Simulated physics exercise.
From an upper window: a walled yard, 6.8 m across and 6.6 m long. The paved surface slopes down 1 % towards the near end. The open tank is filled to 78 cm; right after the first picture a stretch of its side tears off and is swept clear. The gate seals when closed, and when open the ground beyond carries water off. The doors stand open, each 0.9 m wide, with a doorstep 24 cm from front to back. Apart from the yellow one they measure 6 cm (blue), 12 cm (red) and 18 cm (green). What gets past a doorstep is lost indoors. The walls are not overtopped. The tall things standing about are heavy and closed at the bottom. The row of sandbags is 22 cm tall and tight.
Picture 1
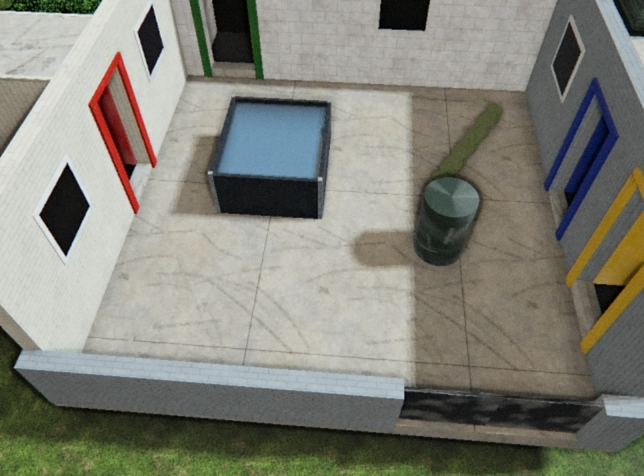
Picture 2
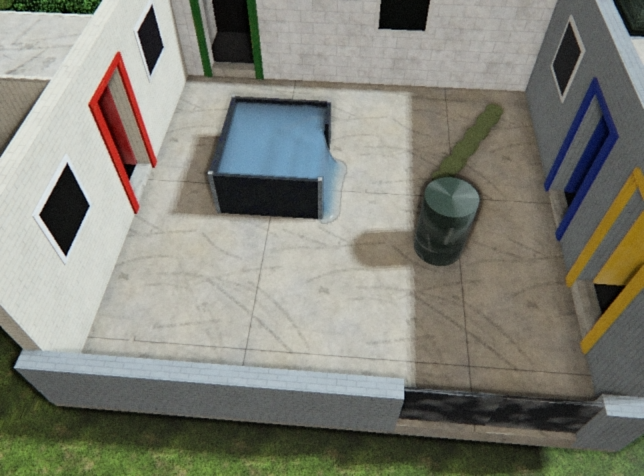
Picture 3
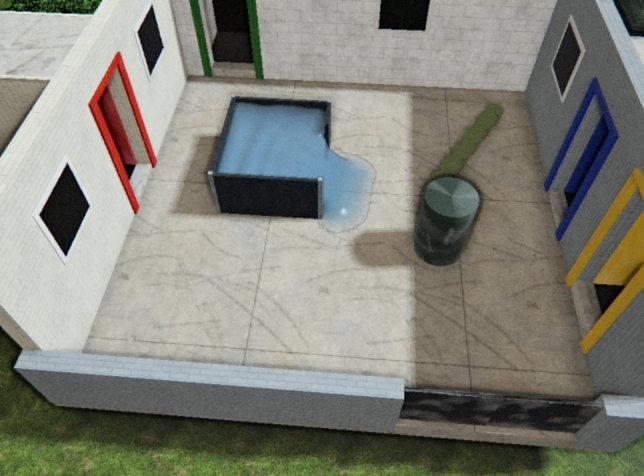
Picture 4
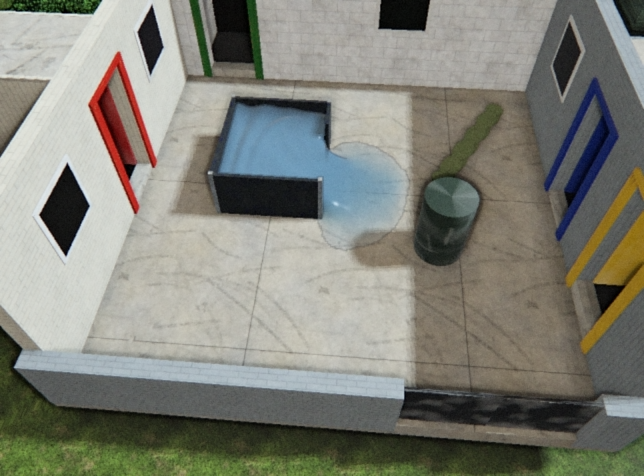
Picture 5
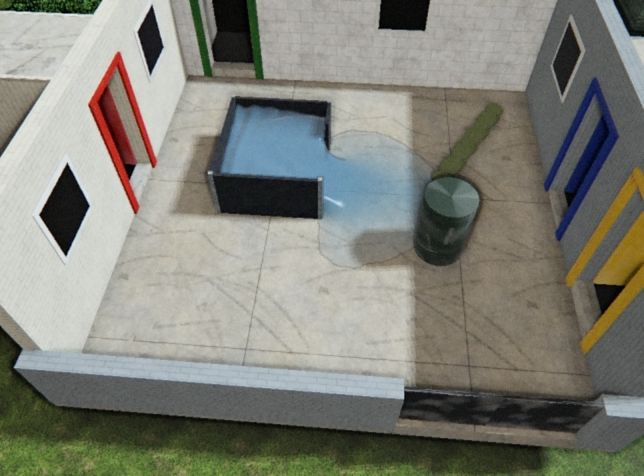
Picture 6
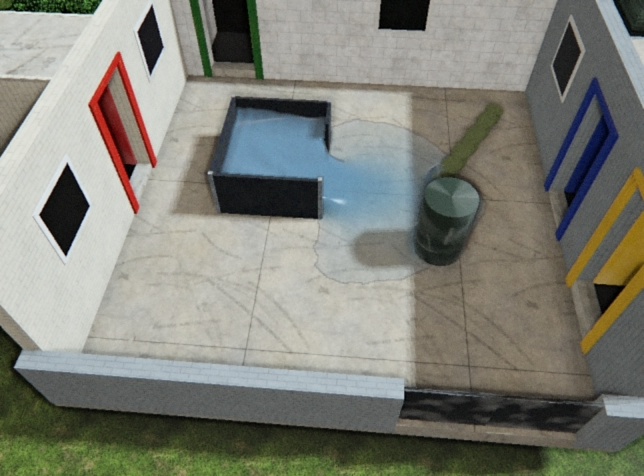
At first, an open tank brimming with still blue water stands in a walled yard with coloured doorways. Part of its right side gives way and water pours out onto the pale paving. The puddle then spreads rightward, reaching around the dark green cylinder, while the level in the tank drops.
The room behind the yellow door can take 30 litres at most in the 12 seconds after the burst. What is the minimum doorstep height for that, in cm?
About 7 cm.
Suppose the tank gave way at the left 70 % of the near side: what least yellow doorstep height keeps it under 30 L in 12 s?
Some 10.0 cm.
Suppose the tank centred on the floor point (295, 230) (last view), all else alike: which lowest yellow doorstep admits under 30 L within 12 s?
Then roughly 16 cm.
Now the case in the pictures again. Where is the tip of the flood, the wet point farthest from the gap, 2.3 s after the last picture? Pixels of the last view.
Around (592, 422).
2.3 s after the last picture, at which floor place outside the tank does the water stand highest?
Near (592, 422).
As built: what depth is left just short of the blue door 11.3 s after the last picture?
Roughly 3.0 cm deep.
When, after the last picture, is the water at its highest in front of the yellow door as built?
At about 5.0 s.
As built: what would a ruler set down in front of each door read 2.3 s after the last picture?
Depths in cm: Yellow 8, blue 10, red 0, green 0.
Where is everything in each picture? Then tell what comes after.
In the first picture, the open tank at (274, 140) is whole and still, 78 cm deep; the yellow door at (606, 275) is dry.
In the second picture, the gap is at (322, 177), the front 0.3 m out at (342, 171); the back of the open tank holds 78 cm.
In the third picture, the front is at (369, 183), 0.8 m from the gap at (322, 178); 1.0 m2 of floor is wet, 76 cm left at the back.
In the fourth picture, water pours out at (322, 179) and has run 1.4 m, to (405, 185); about 10 cm deep outside, 68 cm at the back.
In the fifth picture, water pours out at (322, 179) and has run 2.0 m, to a hidden place; about 7 cm deep outside, 66 cm at the back.
In the sixth picture, the gap is at (322, 179), the front 2.6 m out at (479, 211); the back of the open tank holds 64 cm; the yellow door at (606, 275), 4.4 m from the gap, is still 2.1 m from the nearest water.
Then, 0.7 s after the last picture water covers 25 % of the floor, deepest (40 cm) near (413, 230); it has not reached the yellow door.
Then, 2.3 s after the last picture water covers 45 % of the floor, deepest (25 cm) near (592, 422); 8 cm at the yellow door, 0 litres in over its 22 cm doorstep.
Then, 11.3 s after the last picture water covers 95 % of the floor, deepest (11 cm) near (153, 386); 6 cm at the yellow door, 0 litres in over its 22 cm doorstep.
At the yellow door as built, the water peaked near 11 cm, 5.1 s after the last picture.
Run again over the same 12 s with other heights there, 44 litres in over 6 cm, 21 litres over 8 cm. The limit of 30 litres is kept from about 7 cm up.
